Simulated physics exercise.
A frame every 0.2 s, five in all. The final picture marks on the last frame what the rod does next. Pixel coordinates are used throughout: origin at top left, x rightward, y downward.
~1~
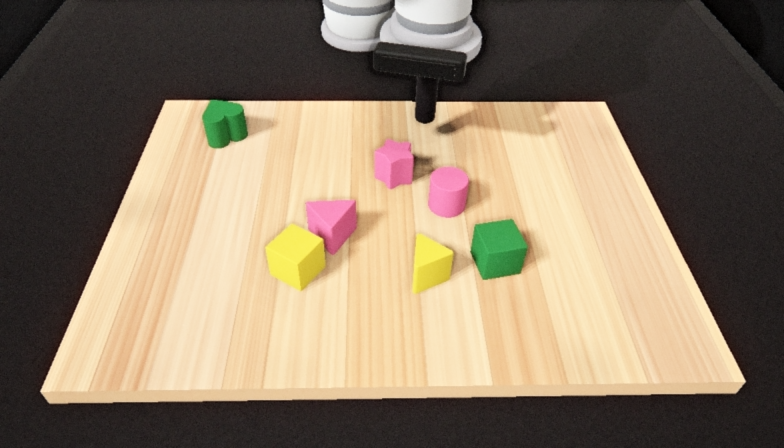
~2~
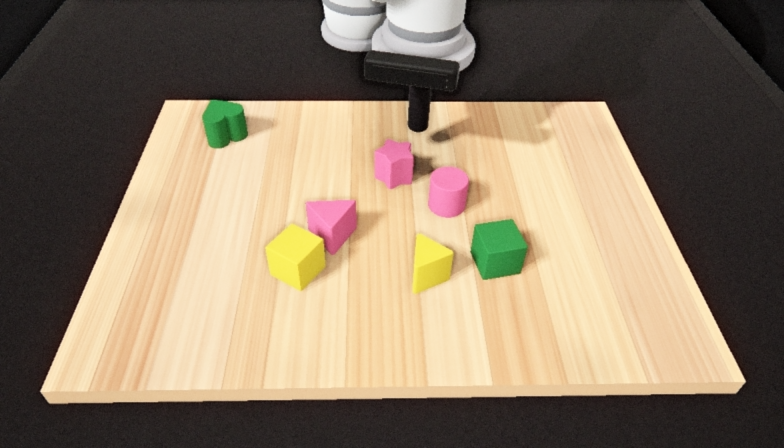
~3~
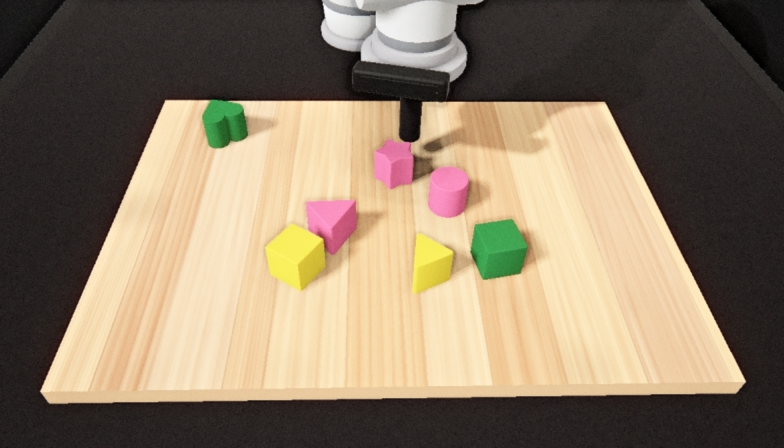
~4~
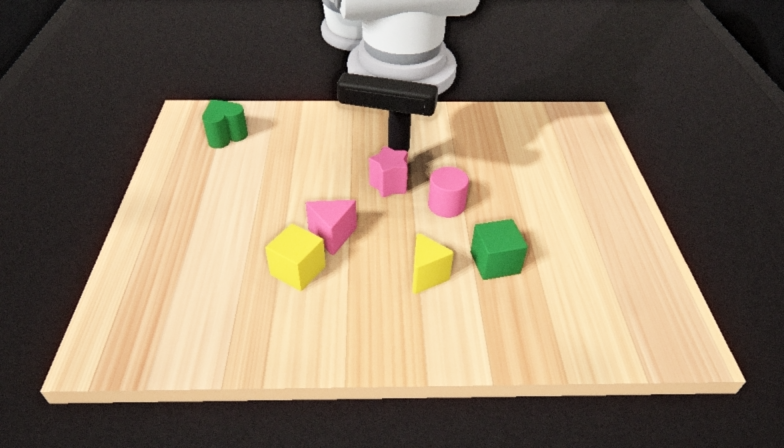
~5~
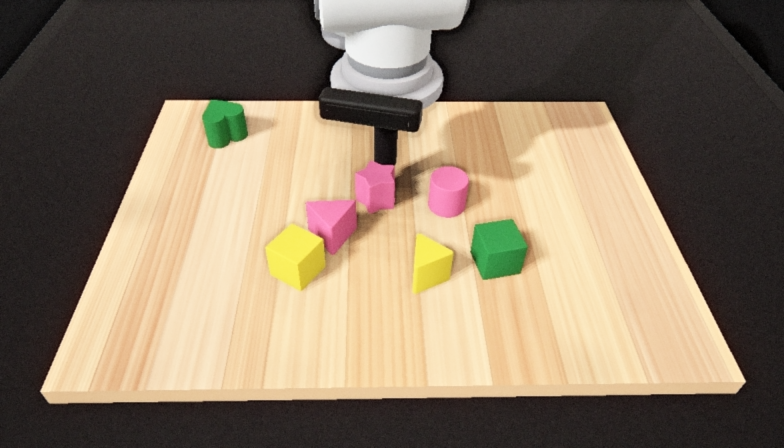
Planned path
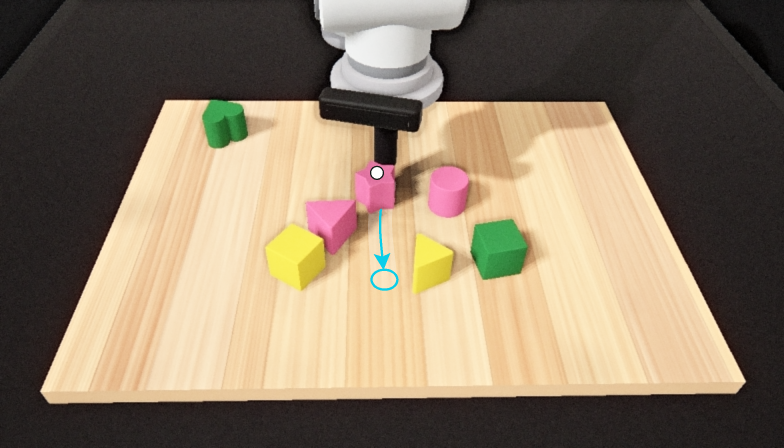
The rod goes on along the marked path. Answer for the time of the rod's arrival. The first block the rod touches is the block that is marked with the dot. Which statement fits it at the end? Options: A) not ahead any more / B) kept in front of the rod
A: Not ahead any more.
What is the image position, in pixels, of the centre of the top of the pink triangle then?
At the end it should sit near (323, 225).
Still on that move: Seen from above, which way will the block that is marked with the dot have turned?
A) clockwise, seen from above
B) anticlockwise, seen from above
A - clockwise, seen from above.
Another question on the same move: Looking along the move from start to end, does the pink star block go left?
No, I don't think so.
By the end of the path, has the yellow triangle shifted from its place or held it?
Once the rod is done, the yellow triangle remains in the old spot.
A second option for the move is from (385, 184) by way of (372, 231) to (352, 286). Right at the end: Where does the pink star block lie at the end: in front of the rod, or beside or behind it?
Kept ahead.
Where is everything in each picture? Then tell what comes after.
In the first picture, lower end of the rod (425, 119), tops of blocks, yellow four-sided block (294, 243), pink triangle (331, 209), pink star block (395, 150), yellow triangle (429, 250).
In the second picture, rod (418, 128), blocks as before.
In the third picture, rod (409, 138), blocks as before.
In the fourth picture, rod (399, 150), pink star block (390, 158).
In the fifth picture, rod (385, 164), yellow four-sided block (294, 243), pink triangle (331, 209), pink star block (377, 173), yellow triangle (429, 250).
The drawn path runs from (385, 184) over (380, 228) to (384, 280); the dot is on the pink star block.
The first path, step by step. One third of the way, rod (381, 192); pink triangle (326, 213), turned 15° clockwise; pink star block (368, 202).
Two thirds of the way, rod (381, 224); yellow four-sided block (289, 244); pink triangle (323, 223), turned 75° clockwise; pink star block (363, 234), turned 20° clockwise.
At the end, rod (385, 259); yellow four-sided block (289, 244); pink triangle (323, 225), turned 85° clockwise; pink star block (354, 252), turned 70° clockwise; yellow triangle not moved.
